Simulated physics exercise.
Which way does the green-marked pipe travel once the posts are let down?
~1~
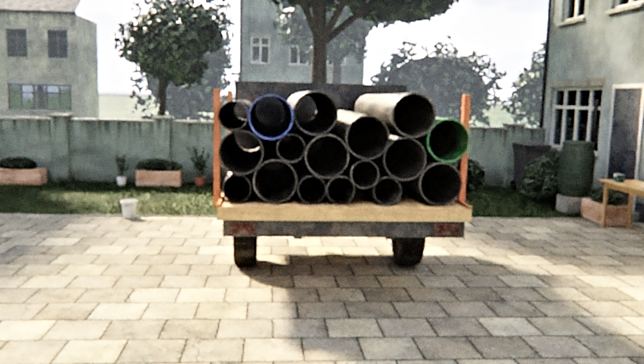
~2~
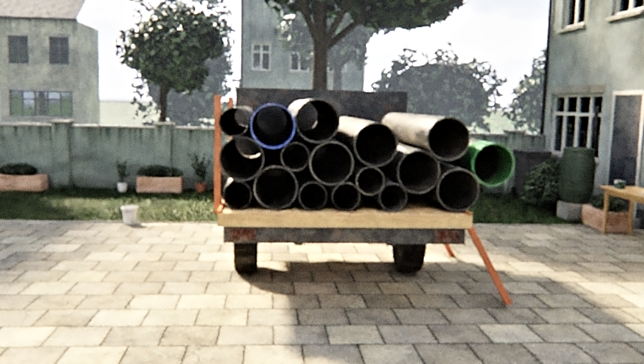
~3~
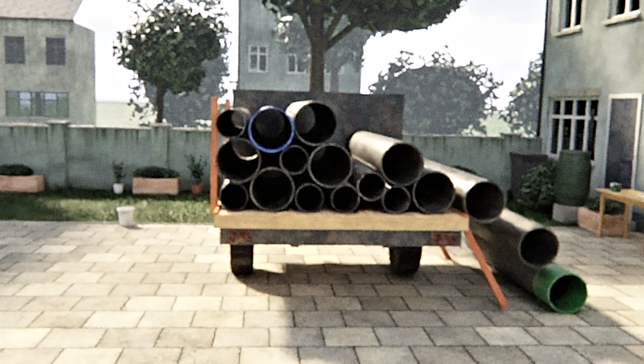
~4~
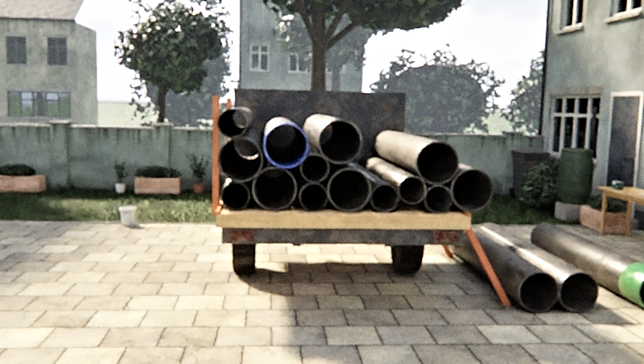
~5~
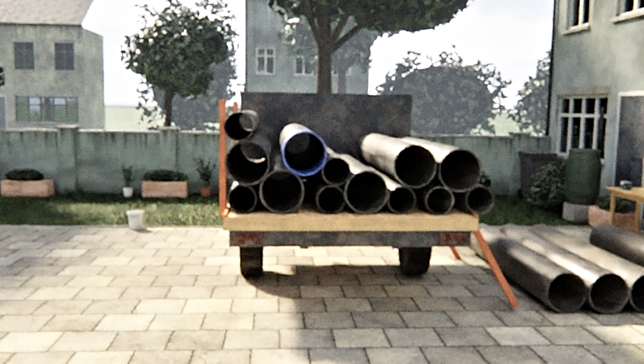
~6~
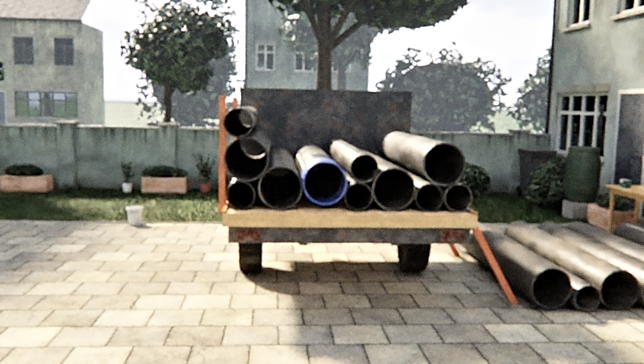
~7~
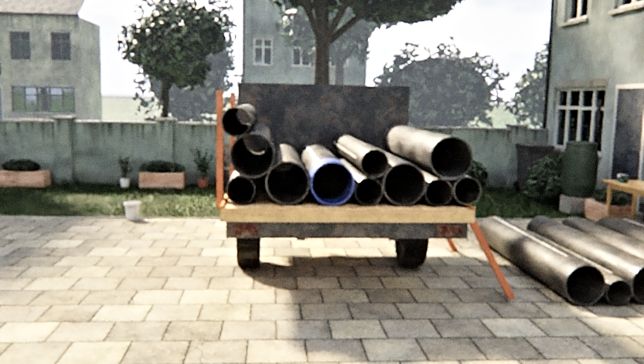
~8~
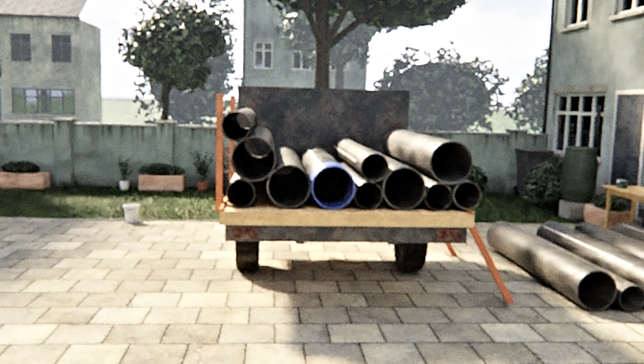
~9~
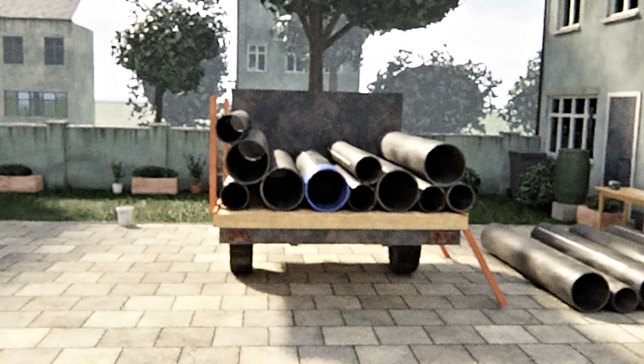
The green-marked pipe moves to the right, dropping off the trailer's edge and rolling away across the paving.
In the video, a farm trailer stacked with steel pipes has its right-hand posts let down, and the green-marked pipe and several others roll off onto the paving at the right, while the blue-marked one sinks to the deck and stays there among the remaining pipes.
